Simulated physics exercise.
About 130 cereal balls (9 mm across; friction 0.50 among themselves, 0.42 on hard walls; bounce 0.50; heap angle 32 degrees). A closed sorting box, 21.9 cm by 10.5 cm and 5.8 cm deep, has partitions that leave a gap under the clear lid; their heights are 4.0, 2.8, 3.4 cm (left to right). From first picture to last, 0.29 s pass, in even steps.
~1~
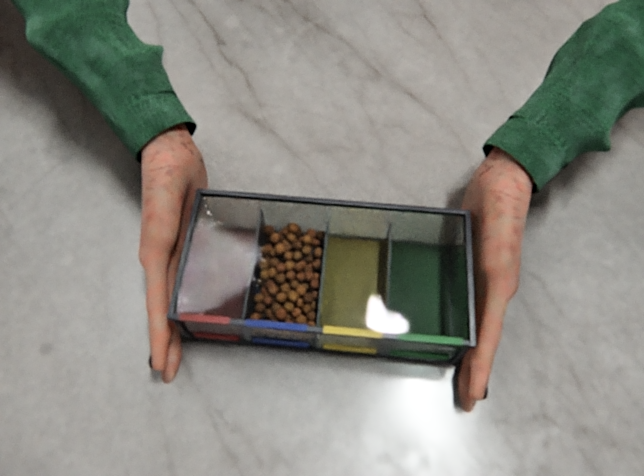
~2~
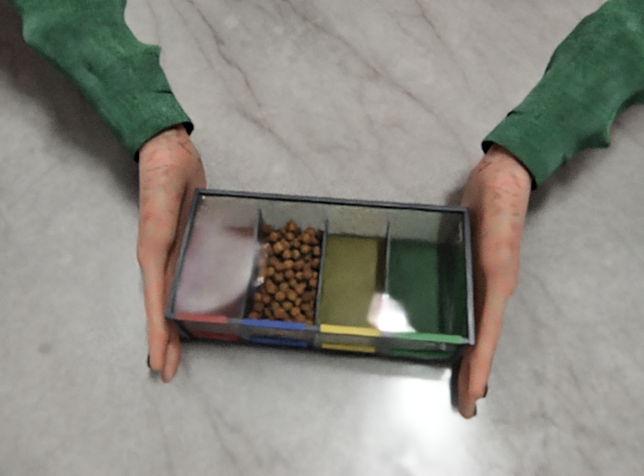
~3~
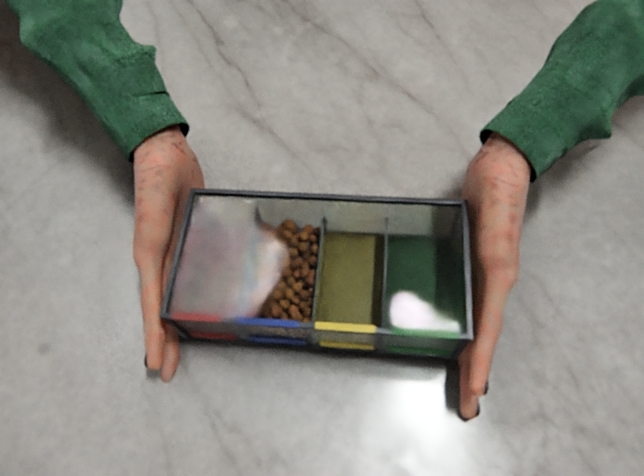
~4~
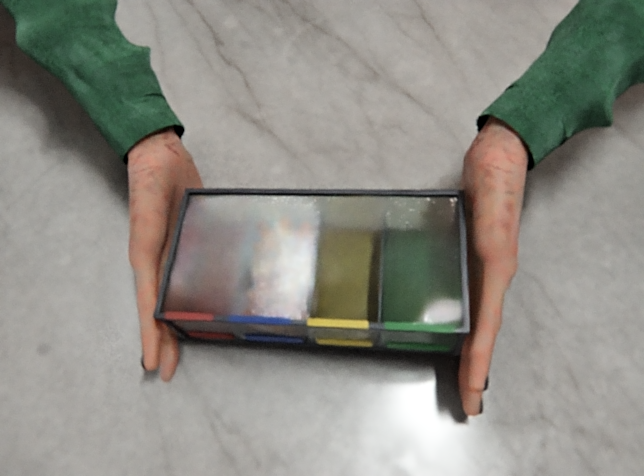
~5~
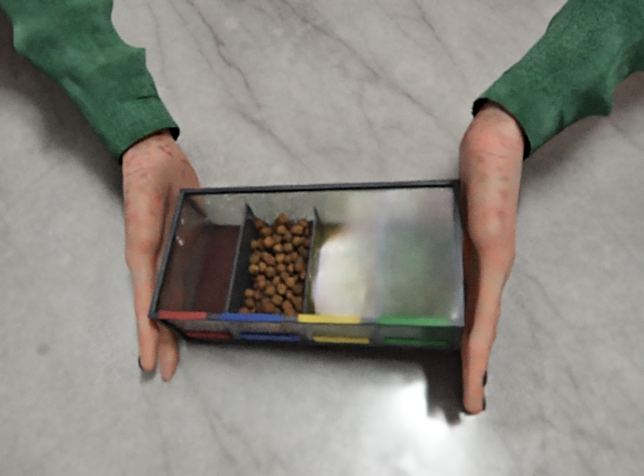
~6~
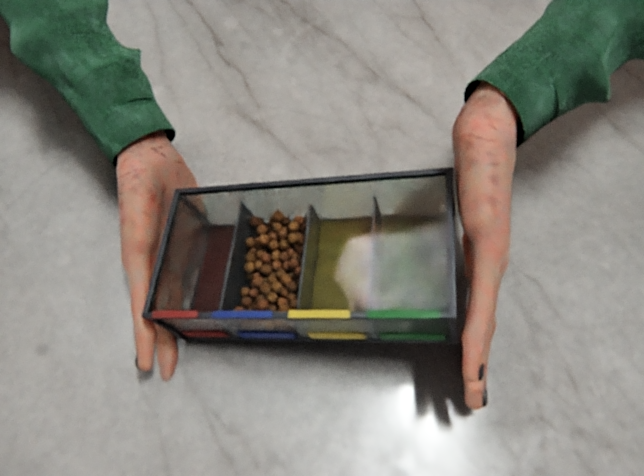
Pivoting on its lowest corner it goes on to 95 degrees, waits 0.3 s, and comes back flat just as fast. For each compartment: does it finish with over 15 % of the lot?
Red compartment: Yes; blue compartment: Yes; green compartment: No; yellow compartment: No.
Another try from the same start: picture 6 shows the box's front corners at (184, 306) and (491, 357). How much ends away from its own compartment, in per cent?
Then about 75 per cent.
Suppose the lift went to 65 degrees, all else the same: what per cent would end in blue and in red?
Blue 100, red 0.
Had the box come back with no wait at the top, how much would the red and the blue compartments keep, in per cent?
In that case red 25; blue 75.
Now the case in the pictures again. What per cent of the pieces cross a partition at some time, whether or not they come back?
About 25 per cent.
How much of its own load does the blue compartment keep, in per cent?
Roughly 70 per cent.
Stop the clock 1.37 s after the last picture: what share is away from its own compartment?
Roughly 15 per cent.
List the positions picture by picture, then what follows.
Box tilt 0 degrees, front corners at (174, 315) and (469, 341); blue 100 %, in the first picture.
Box tilt 1 degrees, front corners at (171, 314) and (468, 339), in the second picture.
Box tilt 4 degrees, front corners at (166, 314) and (466, 334), lowest corner left back, in the third picture.
Box tilt 8 degrees, front corners at (160, 314) and (463, 328), lowest corner left back, in the fourth picture.
Box tilt 12 degrees, front corners at (155, 314) and (458, 321), lowest corner left back, in the fifth picture.
Box tilt 16 degrees, front corners at (149, 313) and (450, 313), lowest corner left back; blue 100 %, in the sixth picture.
Then, 1.37 s after the last picture, tilt 95 degrees; red 15 %, blue 85 %.
Then, 2.28 s after the last picture, tilt 48 degrees; red 25 %, blue 75 %.
Then, 3.19 s after the last picture, tilt 0 degrees; red 25 %, blue 75 %.
In the end, red 25 %, blue 75 %, green 0 %, yellow 0 %.
